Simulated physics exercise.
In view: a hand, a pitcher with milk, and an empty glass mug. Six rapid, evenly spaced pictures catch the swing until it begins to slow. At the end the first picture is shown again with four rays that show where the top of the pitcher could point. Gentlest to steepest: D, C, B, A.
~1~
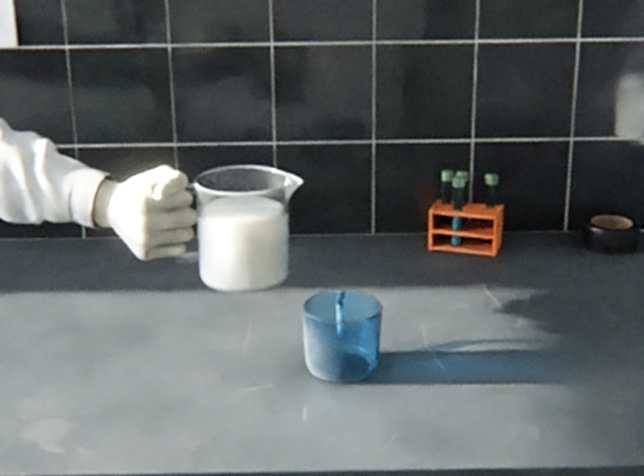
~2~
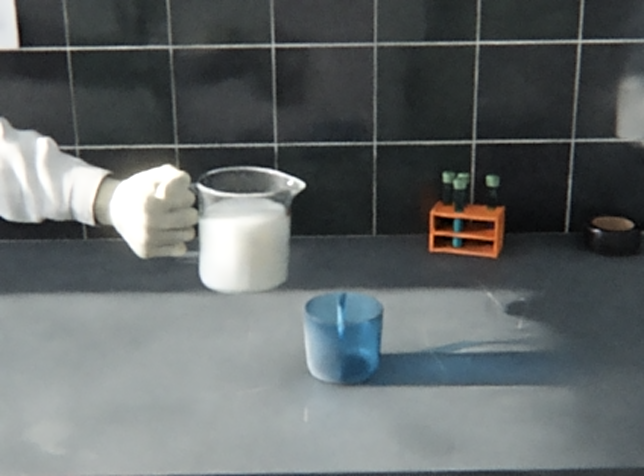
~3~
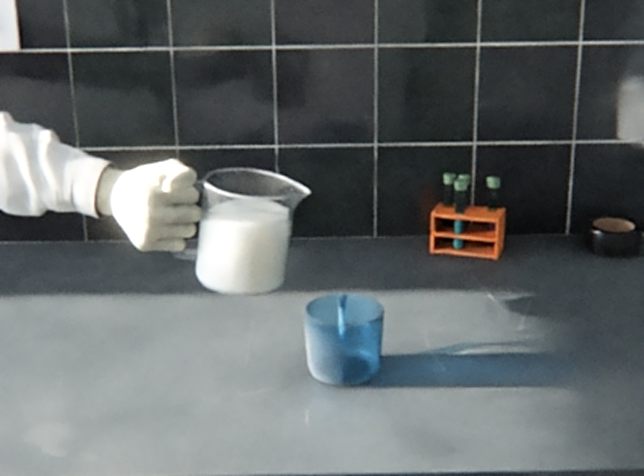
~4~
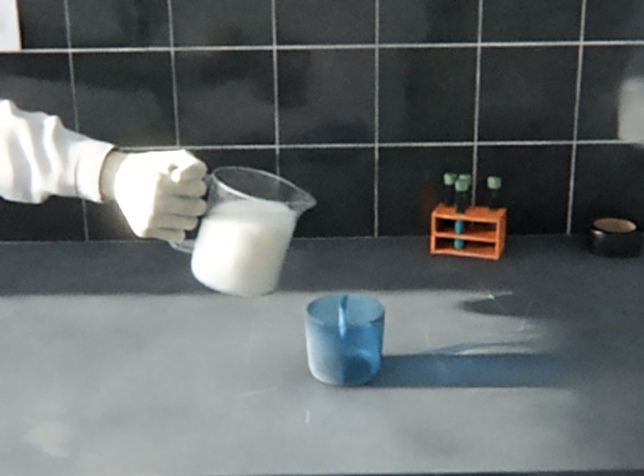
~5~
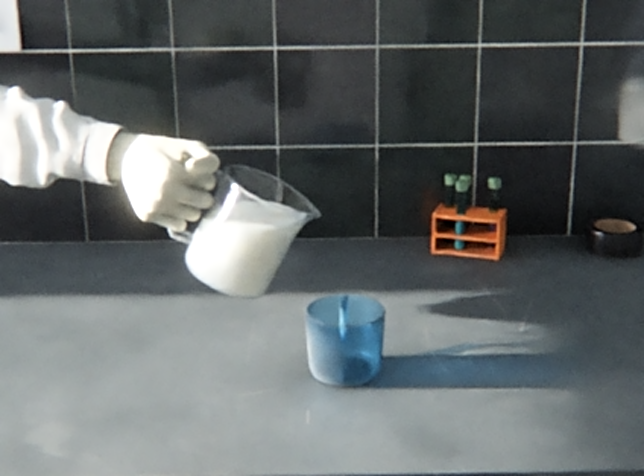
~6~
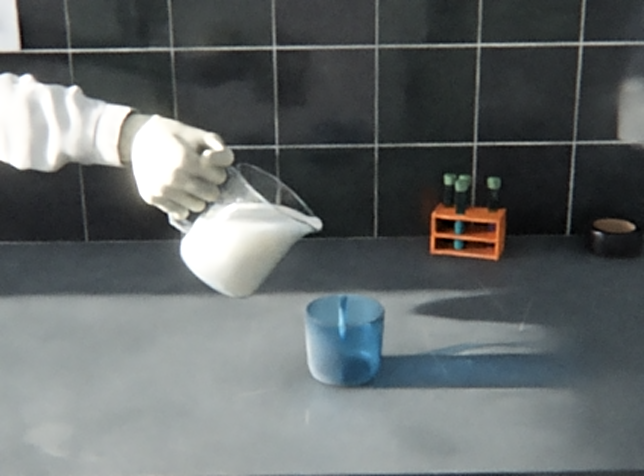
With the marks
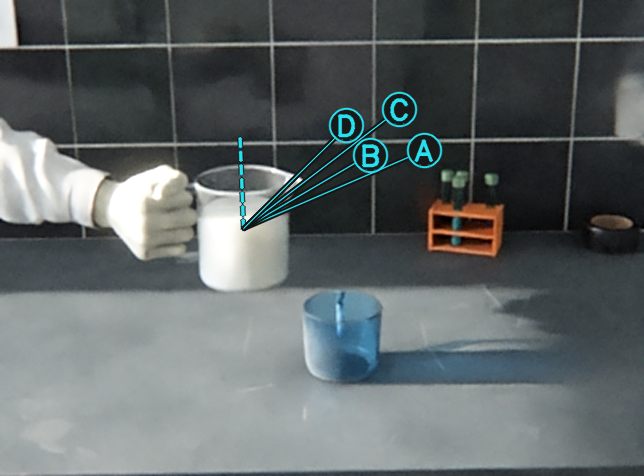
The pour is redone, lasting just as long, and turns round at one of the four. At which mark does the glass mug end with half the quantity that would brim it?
Use mark B.
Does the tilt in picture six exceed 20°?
Yes.
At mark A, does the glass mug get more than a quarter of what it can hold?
Yes.
On the marked copy, A at (408, 157); B at (354, 163); C at (385, 119); D at (334, 138).
For mark A, the glass mug ends with about 71 % of what it can hold.
For mark B, the glass mug ends with about 51 % of what it can hold.
For mark C, the glass mug ends with about 32 % of what it can hold.
For mark D, the glass mug ends with about 17 % of what it can hold.
